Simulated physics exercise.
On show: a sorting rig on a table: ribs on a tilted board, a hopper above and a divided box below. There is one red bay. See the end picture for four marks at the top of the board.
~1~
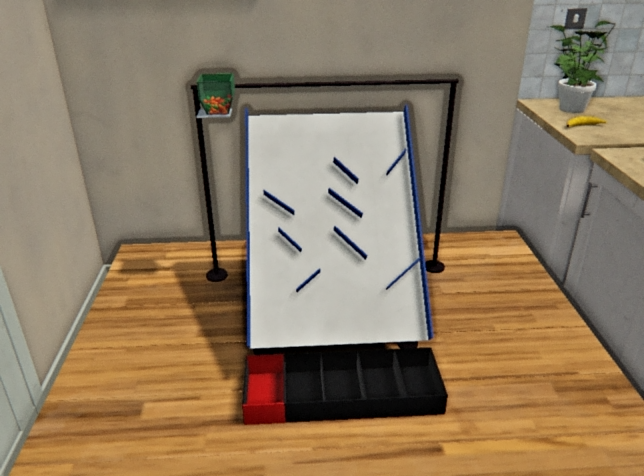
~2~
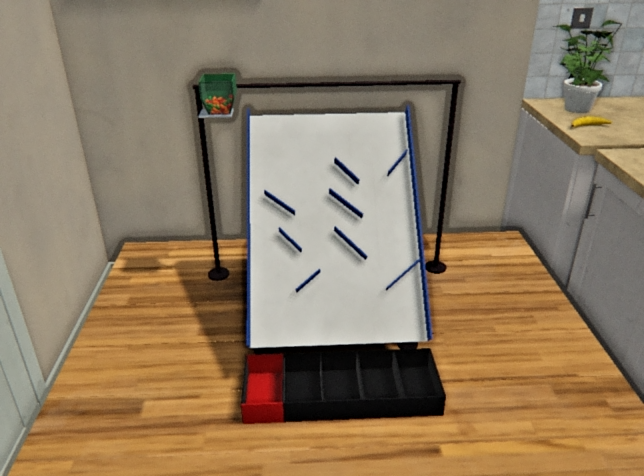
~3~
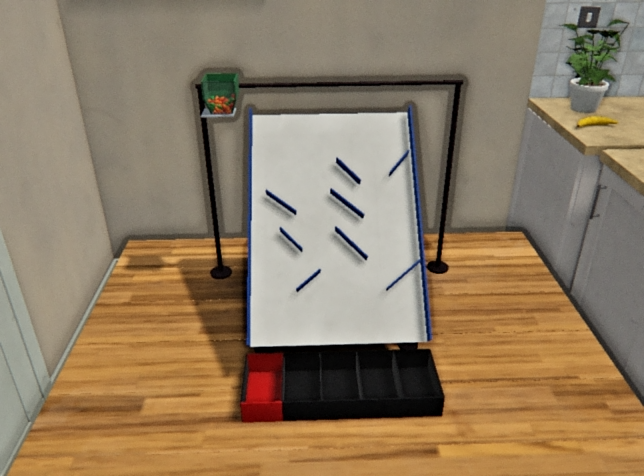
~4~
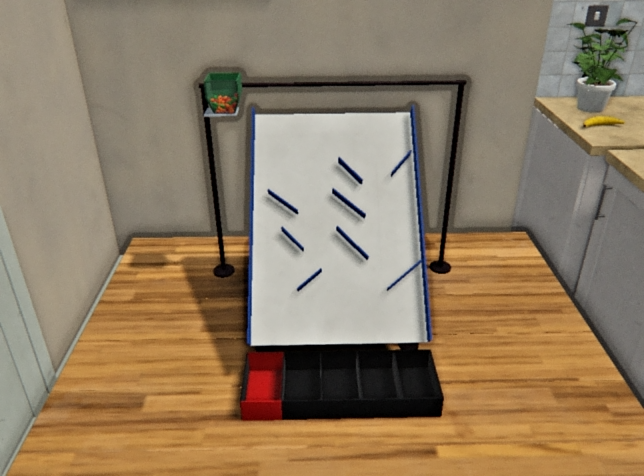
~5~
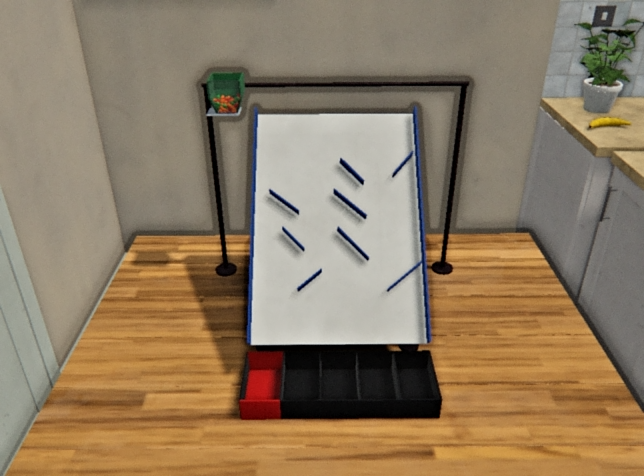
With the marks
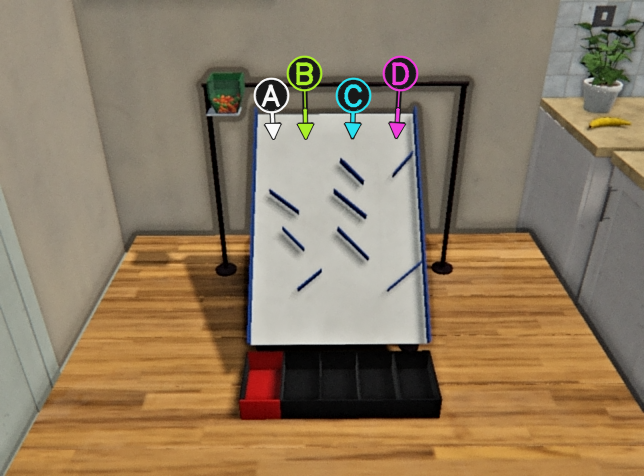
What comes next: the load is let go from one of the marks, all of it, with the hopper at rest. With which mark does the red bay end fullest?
The answer is mark A.
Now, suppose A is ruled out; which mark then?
It is B.
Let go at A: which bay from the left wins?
The first.
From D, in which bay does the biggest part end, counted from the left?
The fourth from the left.
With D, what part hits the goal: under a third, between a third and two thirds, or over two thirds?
Under a third.
On the marked copy, mark A meets the board at (273, 133); mark B meets the board at (305, 133); mark C meets the board at (352, 132); mark D meets the board at (396, 132).
With A, about half in the red bay, about half in other bays, a stray few held on the board.
With B, about a third in the red bay, about half in other bays, a small part held on the board, a stray few outside the box.
With C, a small part in the red bay, most in other bays, a small part held on the board.
With D, none in the red bay, nearly all in other bays, a small part held on the board.
